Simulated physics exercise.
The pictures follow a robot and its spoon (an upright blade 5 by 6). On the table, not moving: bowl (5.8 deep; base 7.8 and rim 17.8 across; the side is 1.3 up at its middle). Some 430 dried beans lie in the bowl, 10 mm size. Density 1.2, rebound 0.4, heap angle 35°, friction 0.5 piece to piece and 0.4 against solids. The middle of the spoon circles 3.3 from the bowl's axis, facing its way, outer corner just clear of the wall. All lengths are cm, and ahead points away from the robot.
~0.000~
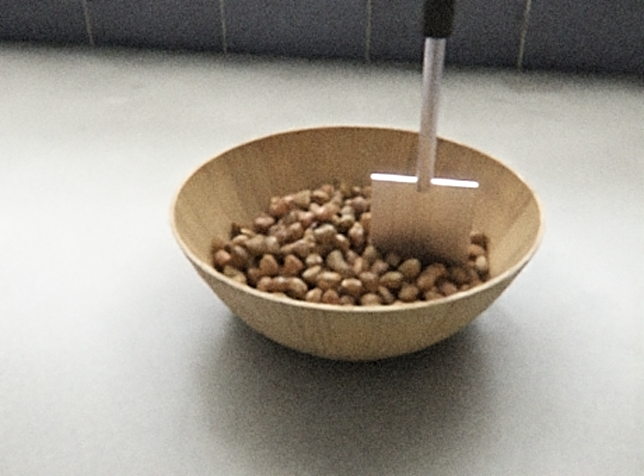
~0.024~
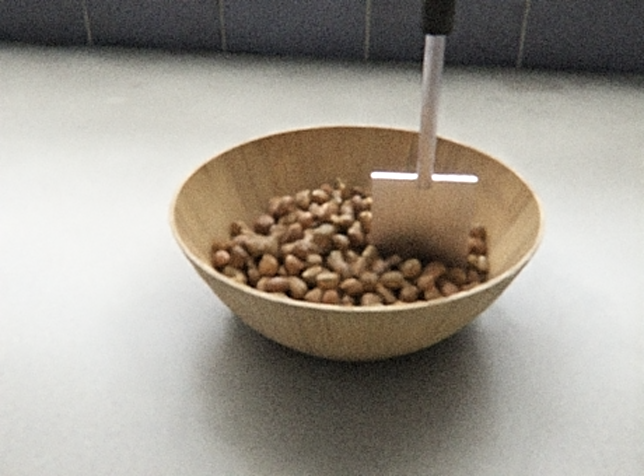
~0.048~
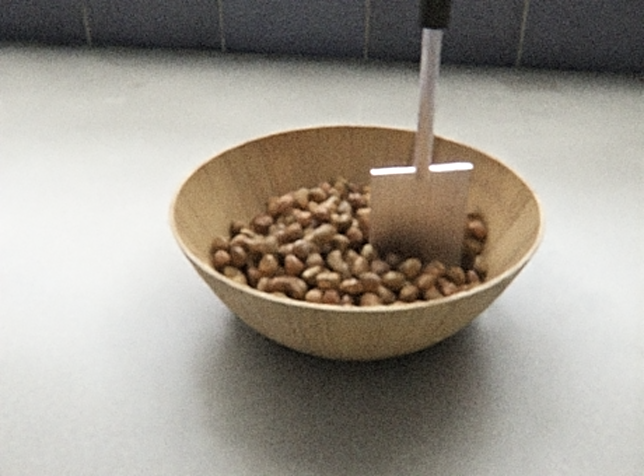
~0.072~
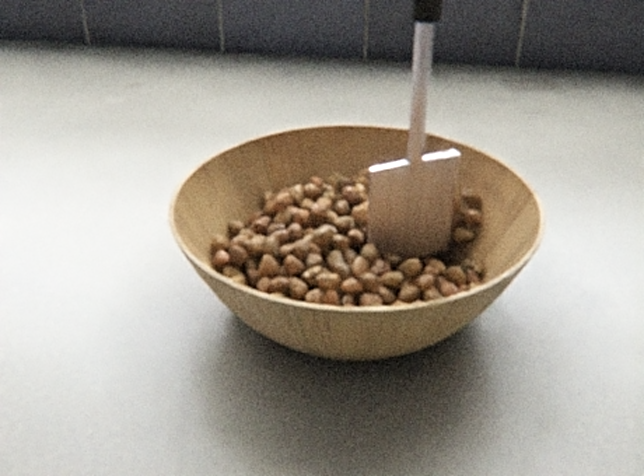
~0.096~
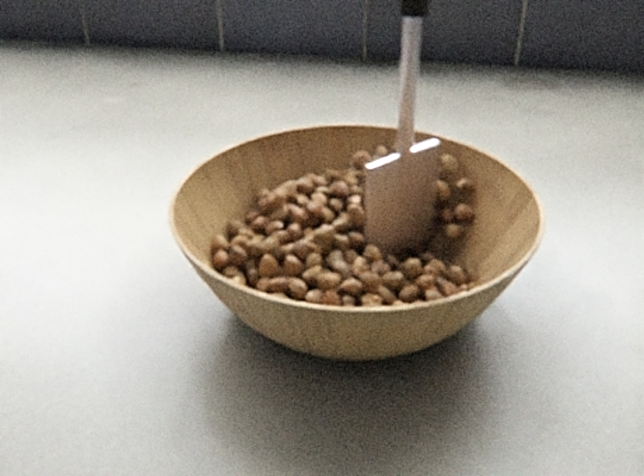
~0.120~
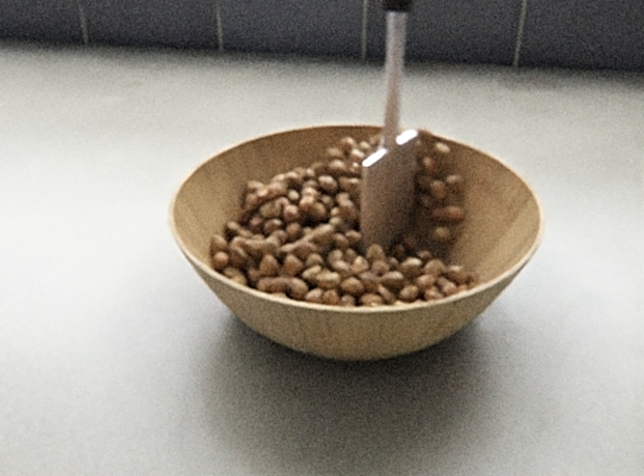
To begin with, a flat upright blade on a dark-handled rod stands in the right side of a wooden bowl of brown beans on a pale table. It then sweeps away from the viewer and slightly left, turning until nearly edge-on, while beans pile up toward the back of the bowl.
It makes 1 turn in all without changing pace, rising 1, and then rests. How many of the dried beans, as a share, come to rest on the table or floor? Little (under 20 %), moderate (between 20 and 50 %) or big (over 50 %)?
Answer: Little; under 20 % of the dried beans finish on the table or floor.
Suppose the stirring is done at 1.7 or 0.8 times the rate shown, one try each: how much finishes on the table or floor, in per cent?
Some 30 and 5 per cent.
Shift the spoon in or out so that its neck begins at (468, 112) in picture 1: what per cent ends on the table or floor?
Some 0 per cent.
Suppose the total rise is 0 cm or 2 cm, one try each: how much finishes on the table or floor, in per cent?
Some 10 and 5 per cent.
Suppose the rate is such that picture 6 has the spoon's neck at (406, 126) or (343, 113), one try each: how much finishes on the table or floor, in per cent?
About 0 and 35 per cent.
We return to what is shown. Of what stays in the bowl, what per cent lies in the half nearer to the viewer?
Some 40 per cent.
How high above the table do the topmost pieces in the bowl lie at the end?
Roughly 6.0 cm.
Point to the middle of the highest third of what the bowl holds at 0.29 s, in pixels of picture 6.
At about (241, 234).
By 0.29 s, 178° round, highest piece 8 above the table; 423 in the bowl, 3 on the table or floor, 7 in flight or on the tool.
By 0.47 s, 291° round, highest piece 8 above the table; 403 in the bowl, 23 on the table or floor, 7 in flight or on the tool.
By 0.76 s, 0° round, highest piece 6 above the table; 387 in the bowl, 46 on the table or floor.
By 1.46 s, 0° round, highest piece 6 above the table; 387 in the bowl, 46 on the table or floor.
Final count, 387 in the bowl, 46 on the table or floor. That is 11 % on the table or floor.
